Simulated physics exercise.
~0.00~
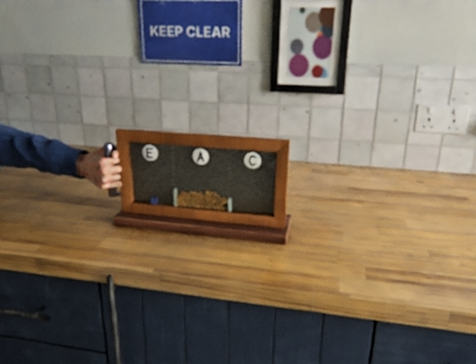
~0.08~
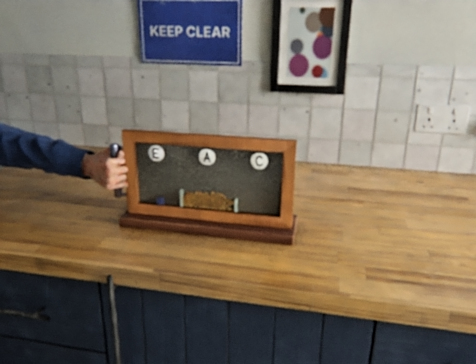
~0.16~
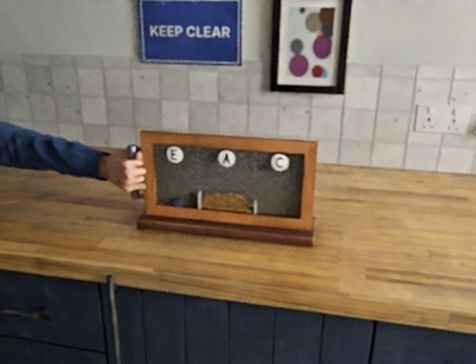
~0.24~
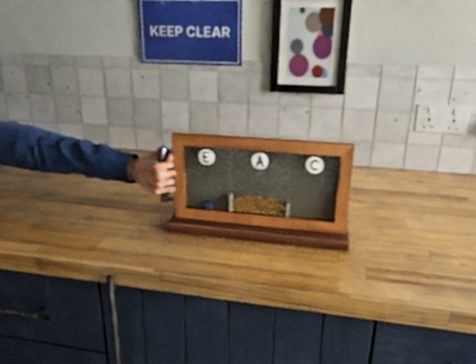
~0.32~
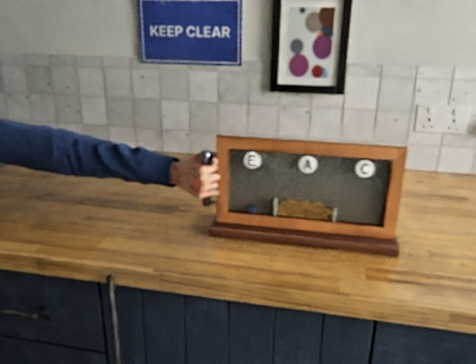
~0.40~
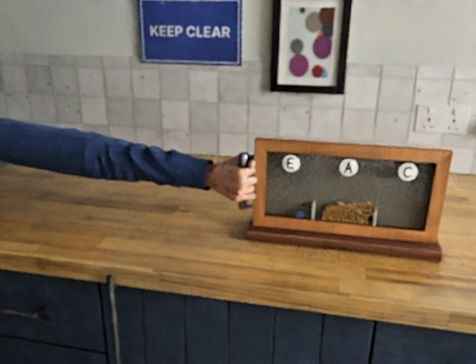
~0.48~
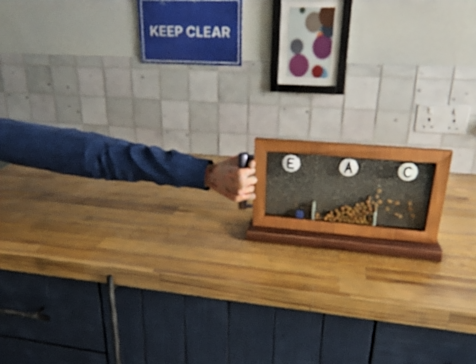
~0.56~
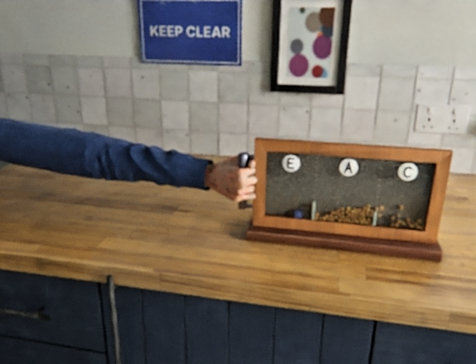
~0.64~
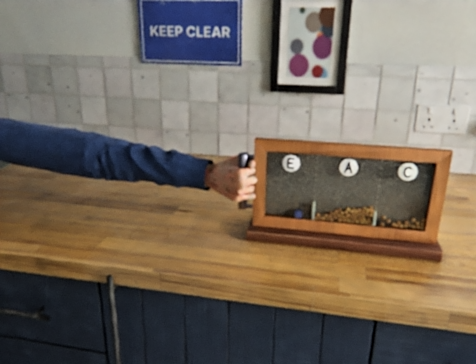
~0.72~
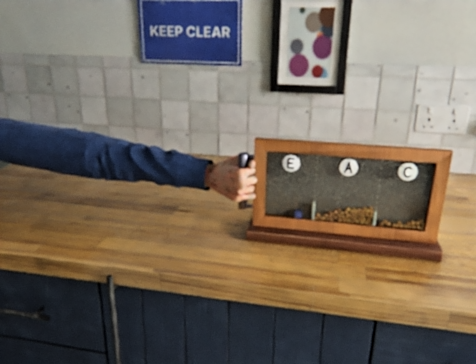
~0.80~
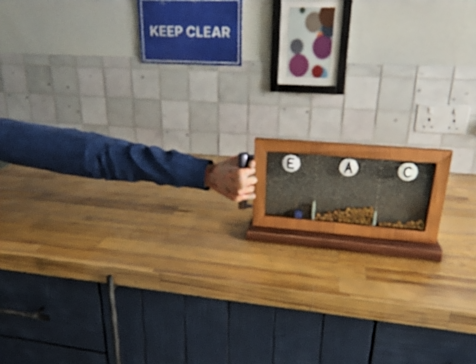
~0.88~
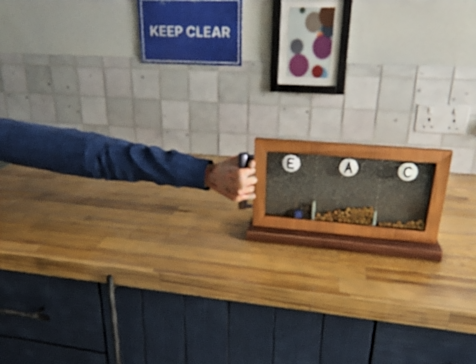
On a wooden kitchen counter, a hand slides a wood-framed display box marked E, A and C to the right and stops it; the beads inside spill rightward from the middle strip and settle, most under A and some under C.
